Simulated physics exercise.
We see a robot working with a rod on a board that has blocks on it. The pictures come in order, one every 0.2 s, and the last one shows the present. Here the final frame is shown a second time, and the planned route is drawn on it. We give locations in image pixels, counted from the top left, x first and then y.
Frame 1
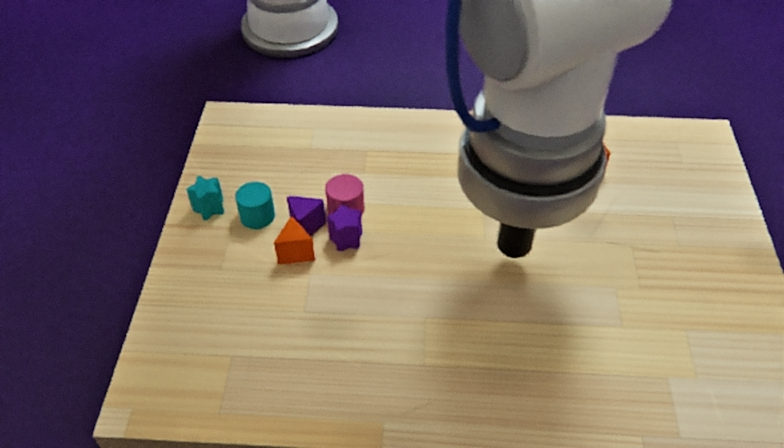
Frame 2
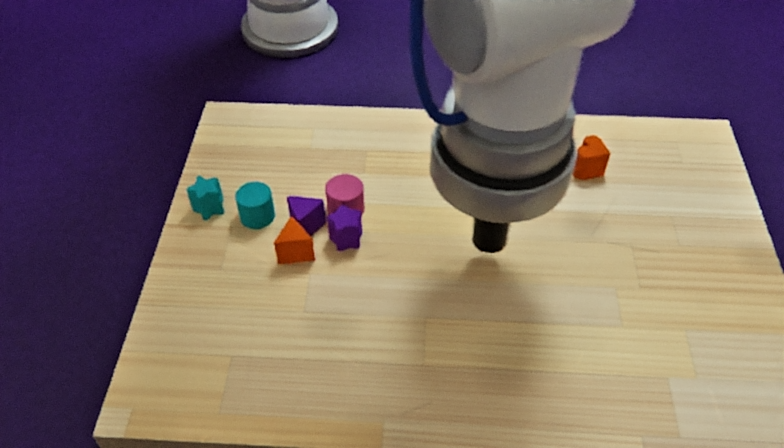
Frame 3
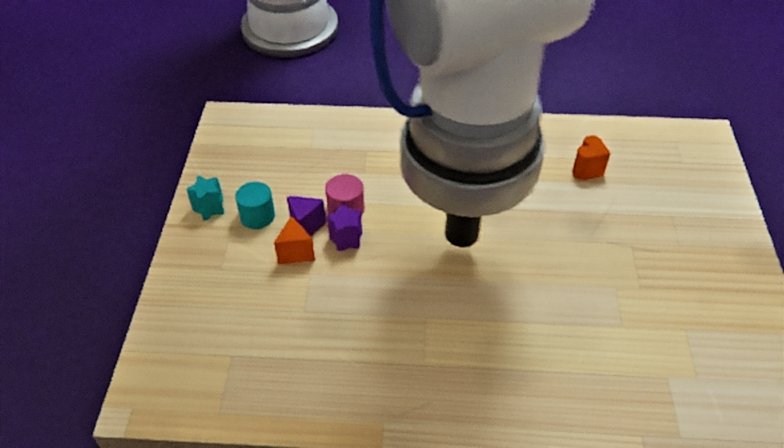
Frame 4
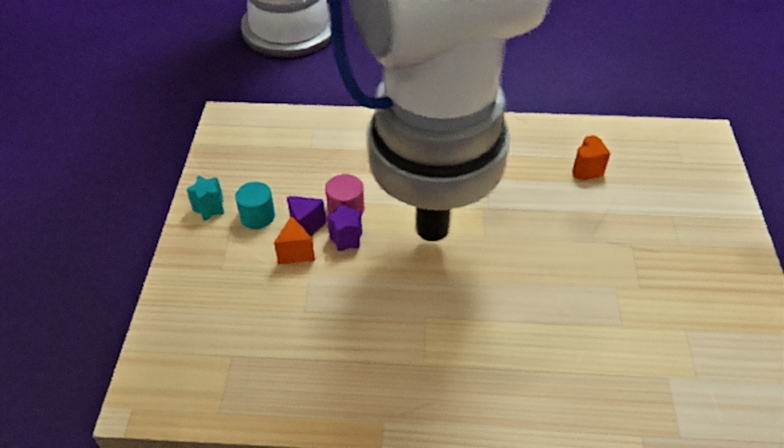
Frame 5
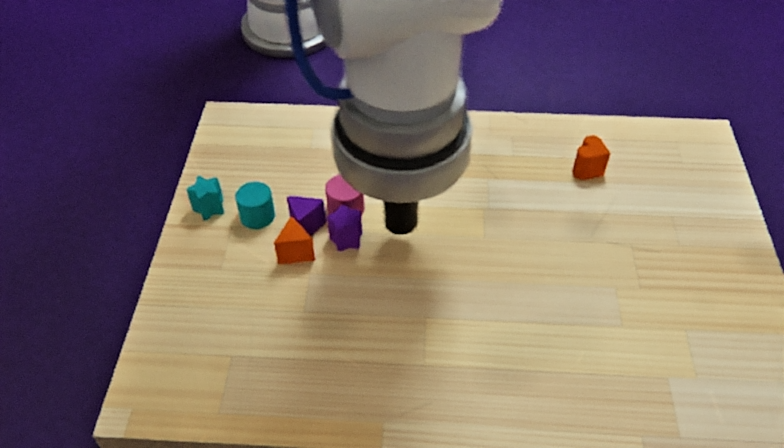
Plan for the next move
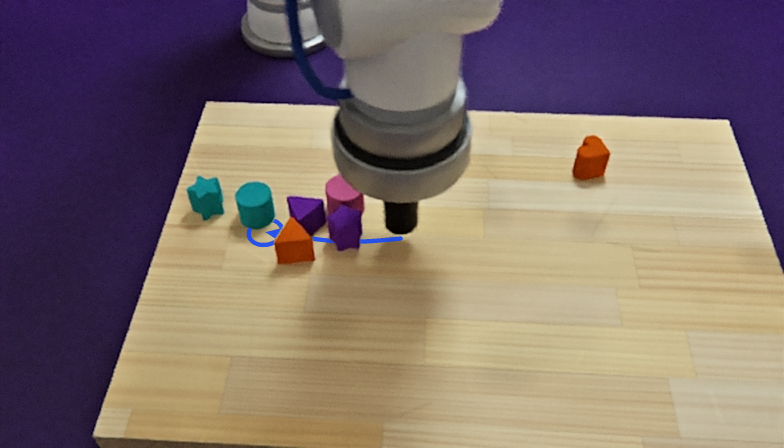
A robot arm with a black rod moves steadily left across a wooden board, uncovering an orange block on the right and nearing a cluster of purple, pink and orange blocks beside two turquoise ones, while every block stays still.
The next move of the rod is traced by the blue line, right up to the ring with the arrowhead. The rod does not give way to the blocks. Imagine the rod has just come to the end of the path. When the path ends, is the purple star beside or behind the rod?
No, that is not what happens.
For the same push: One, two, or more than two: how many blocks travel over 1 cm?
It shifts three blocks or more.
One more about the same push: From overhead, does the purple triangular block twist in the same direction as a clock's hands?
I believe so.
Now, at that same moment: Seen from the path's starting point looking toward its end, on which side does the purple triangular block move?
That's a shift to the right.
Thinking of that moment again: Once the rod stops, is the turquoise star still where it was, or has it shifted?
The block you're asking about stays where it is.
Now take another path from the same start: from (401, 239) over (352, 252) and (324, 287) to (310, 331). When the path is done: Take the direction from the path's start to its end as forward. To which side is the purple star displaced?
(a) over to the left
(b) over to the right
Correct choice: B.
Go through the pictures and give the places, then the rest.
The first picture shows rod's lower end (514, 245); turquoise star (203, 185); turquoise round block (253, 193); orange triangular block (292, 232); purple triangular block (303, 204); purple star (345, 217).
The second picture shows rod (489, 240); blocks still.
The third picture shows rod (462, 235); blocks still.
The fourth picture shows rod (432, 229); blocks still.
The fifth picture shows rod (401, 223); turquoise star (203, 185); turquoise round block (253, 193); orange triangular block (292, 232); purple triangular block (303, 204); purple star (345, 217).
Drawn move, from (401, 239) through (355, 242) and (310, 238) to (265, 232).
The first path, step by step. One third of the way, rod (353, 226); purple star (322, 217).
Two thirds of the way, rod (307, 222); turquoise round block (242, 187); orange triangular block (268, 235), turned 40° anticlockwise; purple triangular block (272, 191), turned 40° clockwise; purple star (276, 213).
At the end, rod (262, 216); turquoise star still; turquoise round block (236, 184); orange triangular block (267, 235), turned 45° anticlockwise; purple triangular block (268, 189), turned 60° clockwise; purple star (230, 210).
